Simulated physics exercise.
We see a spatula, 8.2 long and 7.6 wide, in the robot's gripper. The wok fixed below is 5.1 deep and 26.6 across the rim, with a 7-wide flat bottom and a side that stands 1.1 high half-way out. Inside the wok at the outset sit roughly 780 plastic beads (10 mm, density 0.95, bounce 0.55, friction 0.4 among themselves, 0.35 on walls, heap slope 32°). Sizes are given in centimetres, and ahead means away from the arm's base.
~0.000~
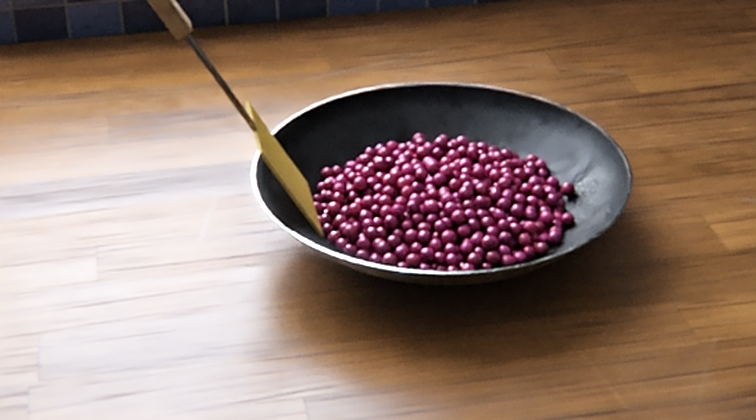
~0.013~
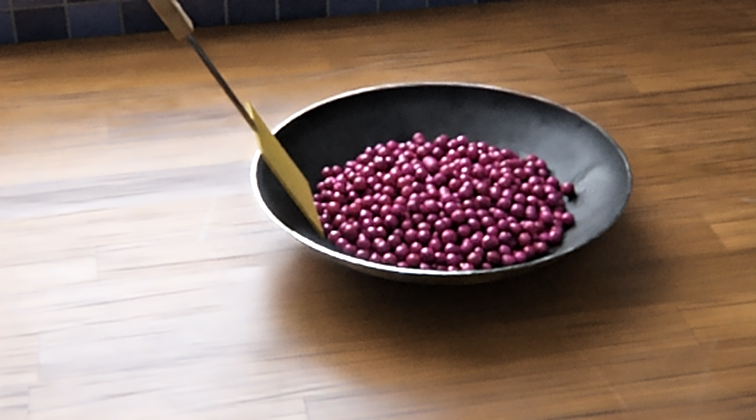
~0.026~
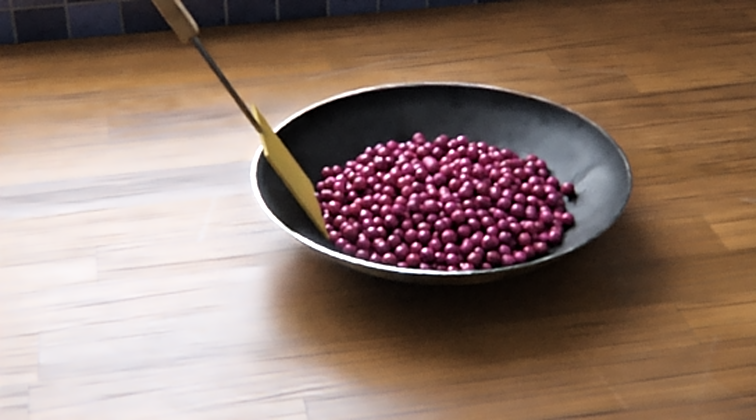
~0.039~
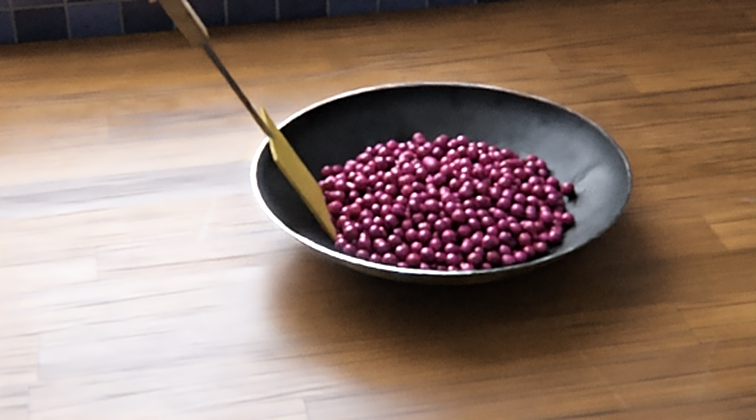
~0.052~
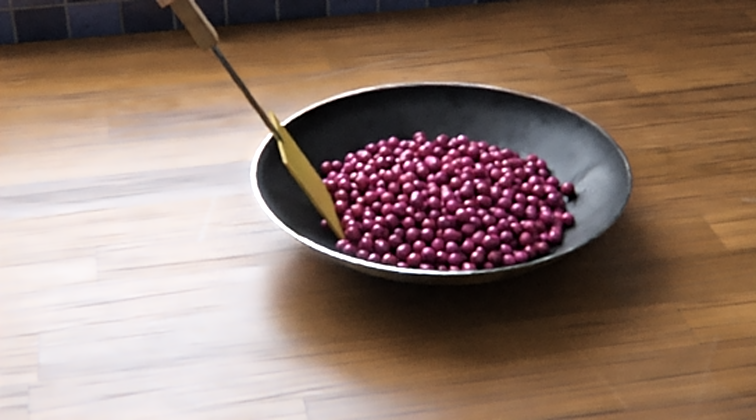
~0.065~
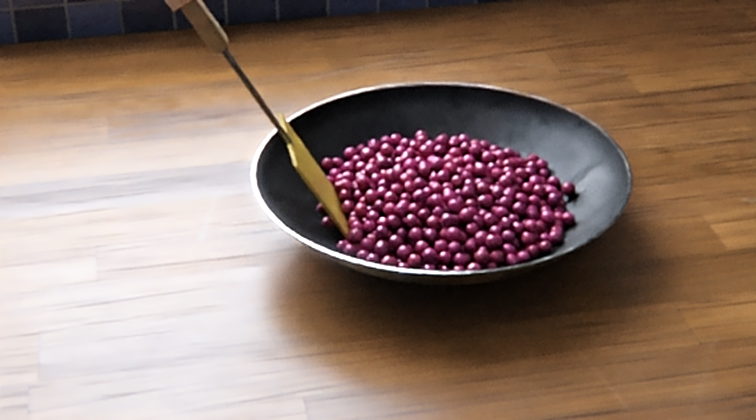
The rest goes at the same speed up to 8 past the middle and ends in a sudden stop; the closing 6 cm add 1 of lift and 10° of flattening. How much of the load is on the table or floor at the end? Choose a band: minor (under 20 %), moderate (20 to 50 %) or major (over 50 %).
Minor.
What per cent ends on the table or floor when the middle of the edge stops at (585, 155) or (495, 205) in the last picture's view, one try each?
Respectively some 35 and 0 percent end on the table or floor.
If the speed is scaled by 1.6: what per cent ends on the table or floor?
The share would be near 25 in a hundred.
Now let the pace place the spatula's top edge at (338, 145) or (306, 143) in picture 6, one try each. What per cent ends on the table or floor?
Around 40 per cent, then around 20 per cent.
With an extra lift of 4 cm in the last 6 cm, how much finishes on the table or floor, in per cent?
Result: Approx. 10 %.
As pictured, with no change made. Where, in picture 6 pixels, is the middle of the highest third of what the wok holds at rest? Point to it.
I'd put it close to (564, 161).
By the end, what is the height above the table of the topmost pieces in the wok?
7.0 cm.
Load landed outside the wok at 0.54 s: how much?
Close to 10 per cent of the load.
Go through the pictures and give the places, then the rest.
In the first picture, spatula top edge at (253, 127), sloping 61°; upper third of the load around (442, 192), from x 315 to 570, top at y 140; 781 in the wok.
In the second picture, spatula top edge at (254, 127), sloping 61°; upper third of the load around (442, 192), from x 315 to 570, top at y 140.
In the third picture, spatula top edge at (259, 129), sloping 61°; upper third of the load around (442, 192), from x 315 to 570, top at y 140.
In the fourth picture, spatula top edge at (268, 133), sloping 61°; upper third of the load around (442, 192), from x 320 to 570, top at y 140.
In the fifth picture, spatula top edge at (278, 136), sloping 61°; upper third of the load around (442, 193), from x 325 to 570, top at y 140.
In the sixth picture, spatula top edge at (288, 139), sloping 61°; upper third of the load around (444, 192), from x 325 to 570, top at y 135; 781 in the wok.
By 0.17 s, sloping 61°, highest piece 5 above the table; 781 in the wok.
By 0.28 s, sloping 57°, highest piece 7 above the table; 779 in the wok, 2 on the blade or in flight.
By 0.54 s, sloping 51°, highest piece 7 above the table; 684 in the wok, 93 on the table or floor, 4 on the blade or in flight.
By 1.59 s, sloping 51°, highest piece 7 above the table; 682 in the wok, 99 on the table or floor.
Final count, 682 in the wok, 99 on the table or floor. That is 13 % on the table or floor.
